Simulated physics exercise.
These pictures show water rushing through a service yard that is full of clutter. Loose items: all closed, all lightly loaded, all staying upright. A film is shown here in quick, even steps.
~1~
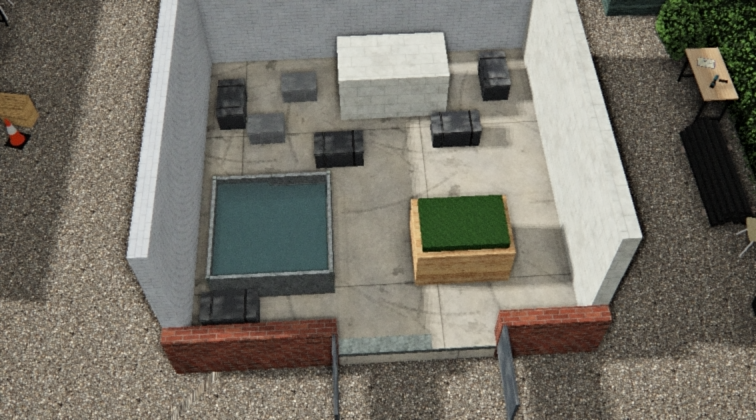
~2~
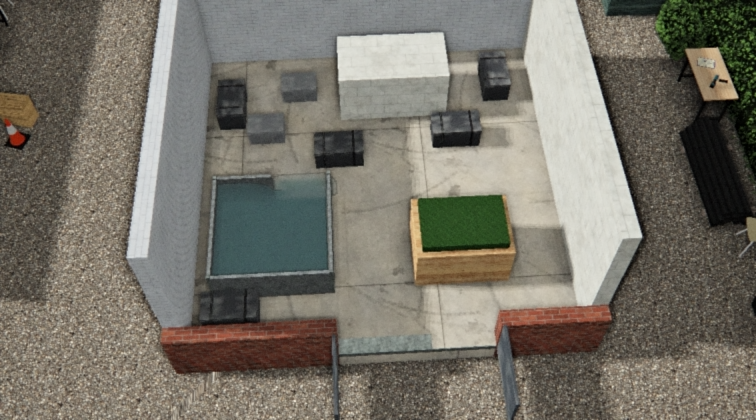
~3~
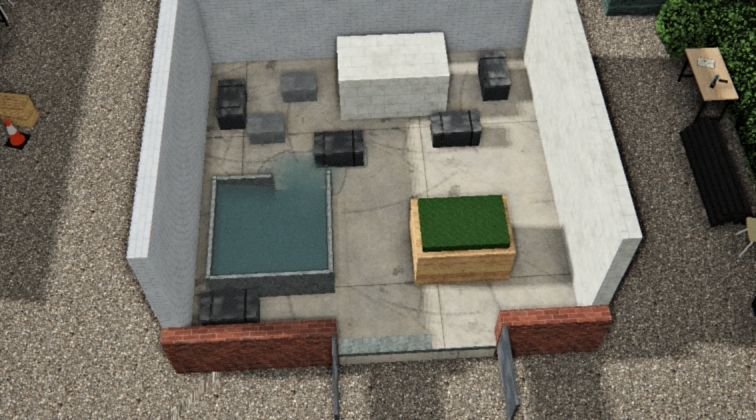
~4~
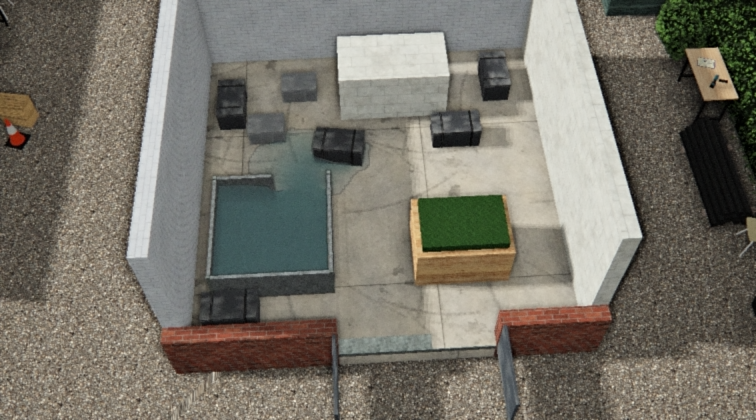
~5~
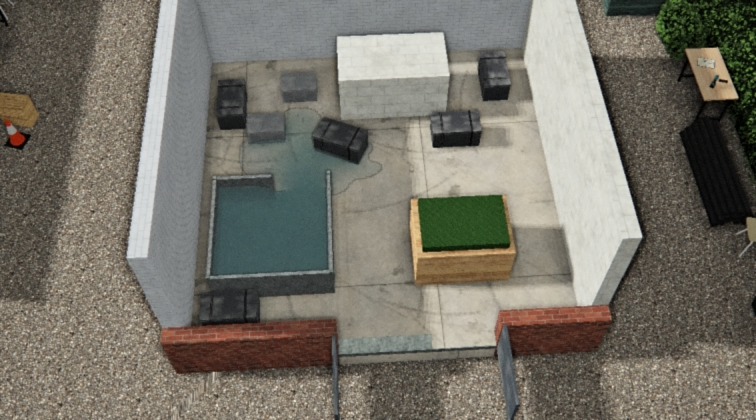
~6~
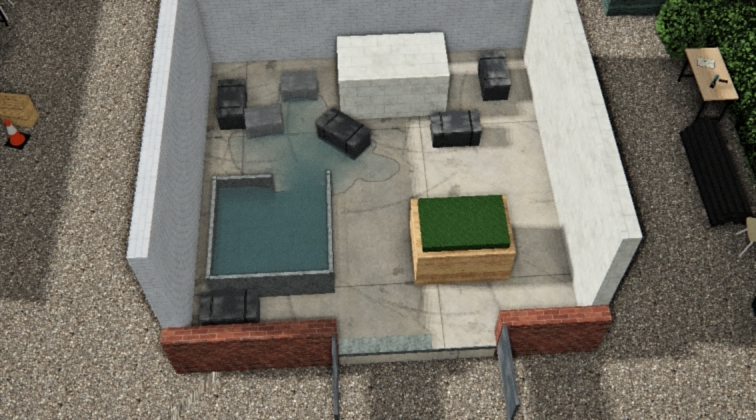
Water poured out through a gap at the back right corner of a walled pool and spread across the yard floor, turning a dark box clockwise and then barely nudging a grey block nearby.
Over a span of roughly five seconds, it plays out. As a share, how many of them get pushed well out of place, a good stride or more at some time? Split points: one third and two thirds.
The result is a share of two thirds and over.
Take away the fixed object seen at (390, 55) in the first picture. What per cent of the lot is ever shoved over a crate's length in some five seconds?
70%.
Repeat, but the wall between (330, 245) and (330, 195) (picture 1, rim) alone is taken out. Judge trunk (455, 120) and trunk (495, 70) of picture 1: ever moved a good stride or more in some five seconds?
First beyond that mark, then beyond that mark.
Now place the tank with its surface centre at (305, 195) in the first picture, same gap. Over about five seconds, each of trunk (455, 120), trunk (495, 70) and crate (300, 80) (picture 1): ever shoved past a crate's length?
The first: Travelled far enough; the second: Did not travel far; the third: Travelled far enough.
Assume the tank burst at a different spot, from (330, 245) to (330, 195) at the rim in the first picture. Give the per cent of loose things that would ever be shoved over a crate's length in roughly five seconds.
I'd say near 30 %.
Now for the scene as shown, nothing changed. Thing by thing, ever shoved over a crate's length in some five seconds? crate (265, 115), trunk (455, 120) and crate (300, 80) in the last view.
In sequence: Covered the distance, covered the distance, covered the distance.
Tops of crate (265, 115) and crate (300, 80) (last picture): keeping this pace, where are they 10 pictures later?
Estimated: (234, 51); (300, 46).
A moment on, 3 of 7 are well off their spots; 1 afloat.
Next, 3 of 7 are well off their spots; 2 afloat.
Later, 4 of 7 are well off their spots; 3 afloat.
In the end, 5 of 7 are well off their spots, and 5 have been at some point; 4 afloat.
